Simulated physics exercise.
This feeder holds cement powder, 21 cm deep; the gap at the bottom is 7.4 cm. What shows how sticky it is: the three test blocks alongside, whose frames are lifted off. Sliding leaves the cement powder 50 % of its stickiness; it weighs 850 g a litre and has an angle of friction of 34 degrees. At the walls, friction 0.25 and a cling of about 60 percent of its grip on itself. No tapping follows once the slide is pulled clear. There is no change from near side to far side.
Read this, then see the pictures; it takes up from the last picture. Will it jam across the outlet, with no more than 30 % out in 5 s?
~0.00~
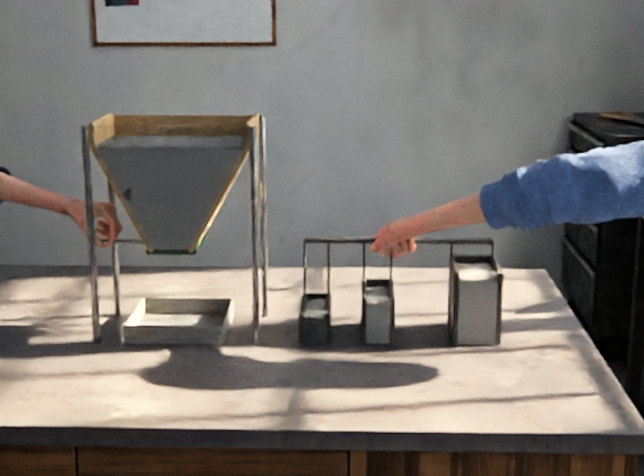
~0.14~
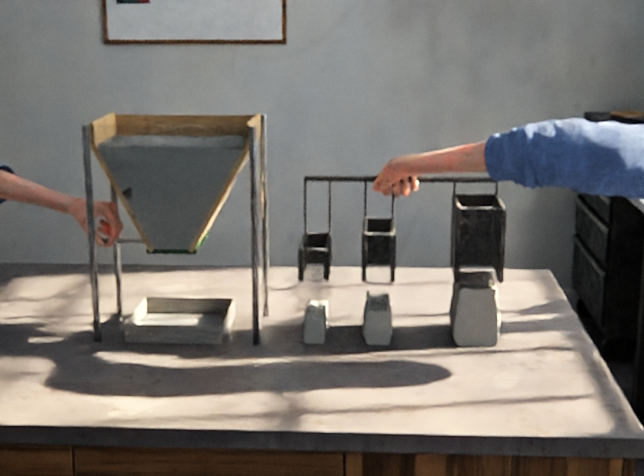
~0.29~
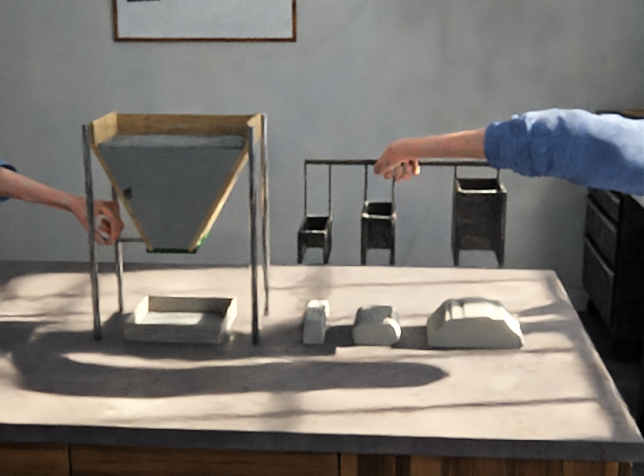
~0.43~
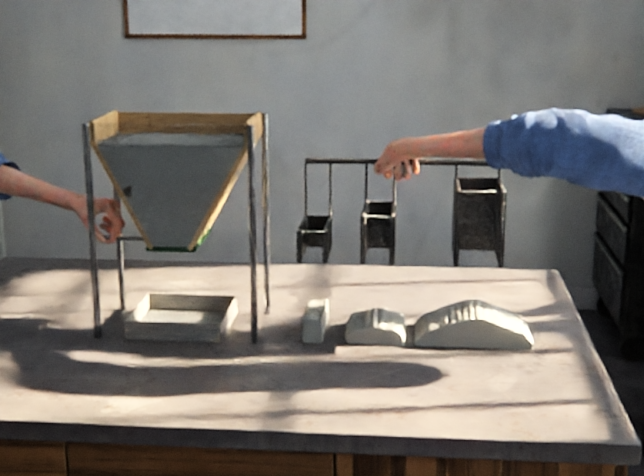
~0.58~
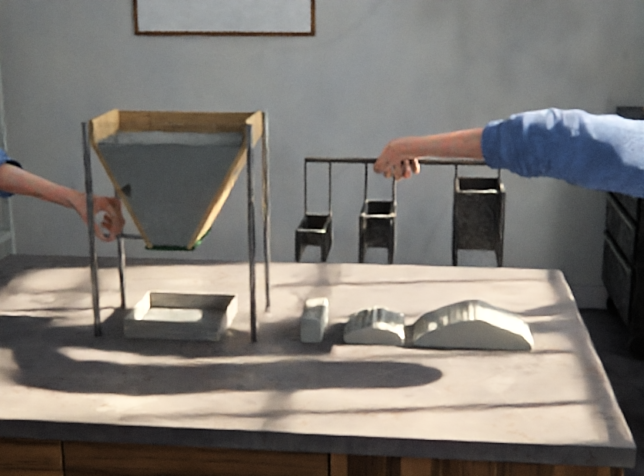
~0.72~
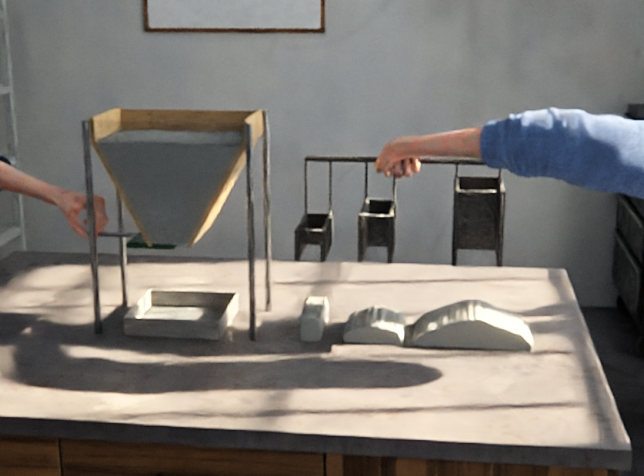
The feeder ends up draining.
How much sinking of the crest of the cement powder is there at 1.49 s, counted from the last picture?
About 18.5 centimetres.
After 1.07 s, 24 % has run out.
After 1.49 s, 88 % has run out.
After 1.90 s, 100 % has run out.
After 2.32 s, 100 % has run out.
After 5.62 s, 100 % has run out.
